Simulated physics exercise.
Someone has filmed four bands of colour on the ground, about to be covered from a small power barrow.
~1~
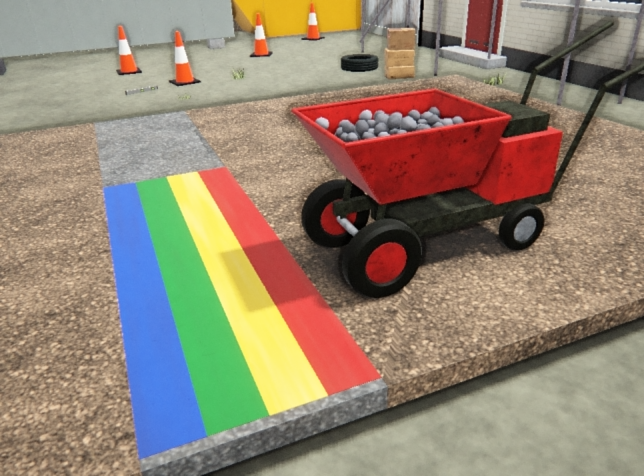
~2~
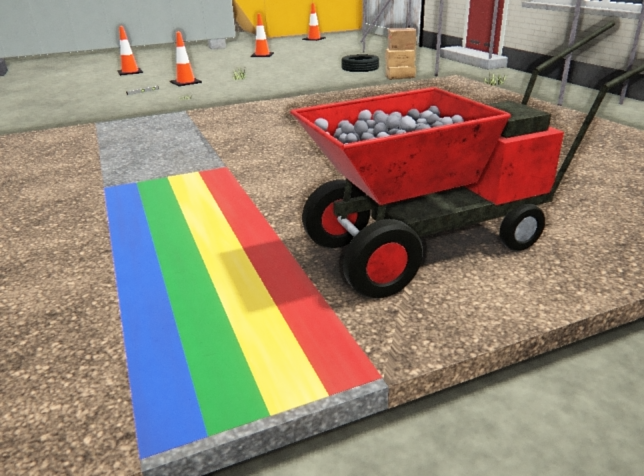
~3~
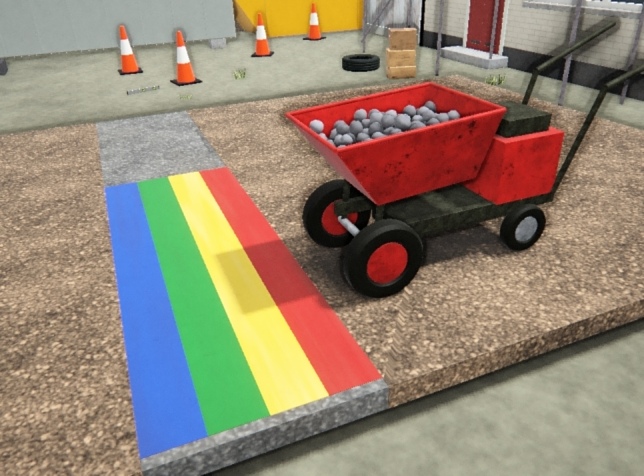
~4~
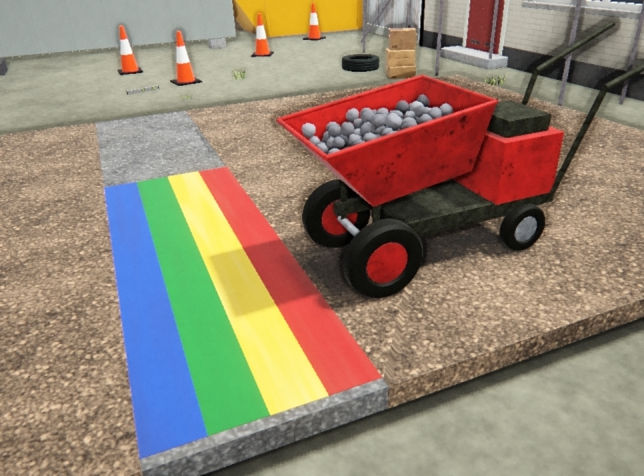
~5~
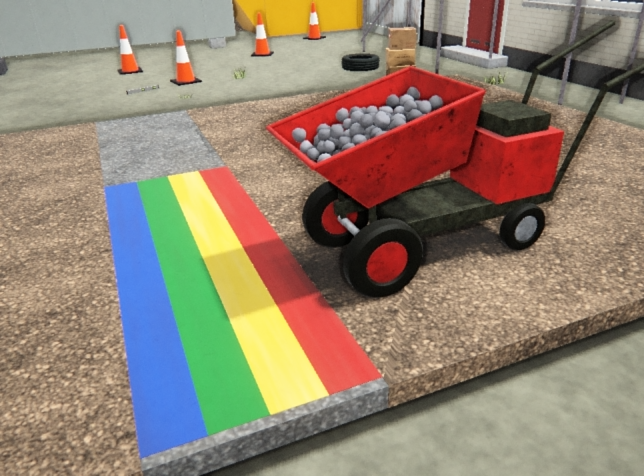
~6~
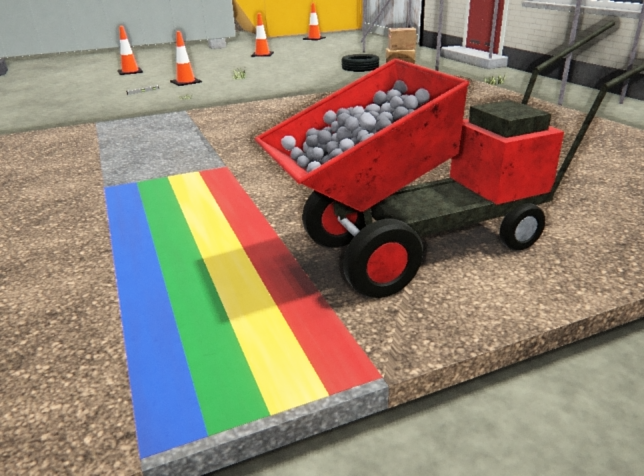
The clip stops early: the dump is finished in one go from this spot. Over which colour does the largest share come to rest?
Most lies over the green band.
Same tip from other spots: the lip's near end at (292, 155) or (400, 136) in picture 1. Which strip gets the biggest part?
One: The blue one. Two: The strip in yellow.
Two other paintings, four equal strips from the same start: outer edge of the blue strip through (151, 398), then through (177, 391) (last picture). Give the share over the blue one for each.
About 20 and 20 per cent.
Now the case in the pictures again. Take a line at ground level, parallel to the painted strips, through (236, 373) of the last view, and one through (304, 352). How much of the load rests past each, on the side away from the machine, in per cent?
About 50 and 70 per cent.
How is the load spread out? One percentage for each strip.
Red strip: 0 %, yellow strip: 10 %, green strip: 35 %, blue strip: 15 %.
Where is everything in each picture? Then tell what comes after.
In the first frame, lip of the skip at (345, 146), level; top of the load at (395, 136), round cobbles; red strip at (325, 340); yellow strip at (274, 356); green strip at (220, 372); blue strip at (162, 389).
In the second frame, lip of the skip at (343, 148), tipped barely; top of the load at (394, 136).
In the third frame, lip of the skip at (337, 151), tipped barely; top of the load at (402, 128).
In the fourth frame, lip of the skip at (326, 158), tipped a little; top of the load at (409, 125).
In the fifth frame, lip of the skip at (313, 168), tipped a little; top of the load at (412, 120).
In the sixth frame, lip of the skip at (300, 181), tipped clearly; top of the load at (400, 117); red strip at (326, 340); yellow strip at (275, 355); green strip at (221, 372); blue strip at (163, 389).
Soon after the last picture, skip tipped steeply; all in the skip.
A little later, skip tipped right over; about two thirds in the skip; a small part over the yellow strip; about a quarter over the green strip; a stray few over the blue strip.
Later still, skip tipped right over; about a third in the skip; a small part over the yellow strip; about a third over the green strip; about a quarter over the blue strip; a small part off the paint.
At rest, skip tipped right over; about a third in the skip; a stray few over the red strip; a small part over the yellow strip; about a third over the green strip; about a quarter over the blue strip; a small part off the paint.
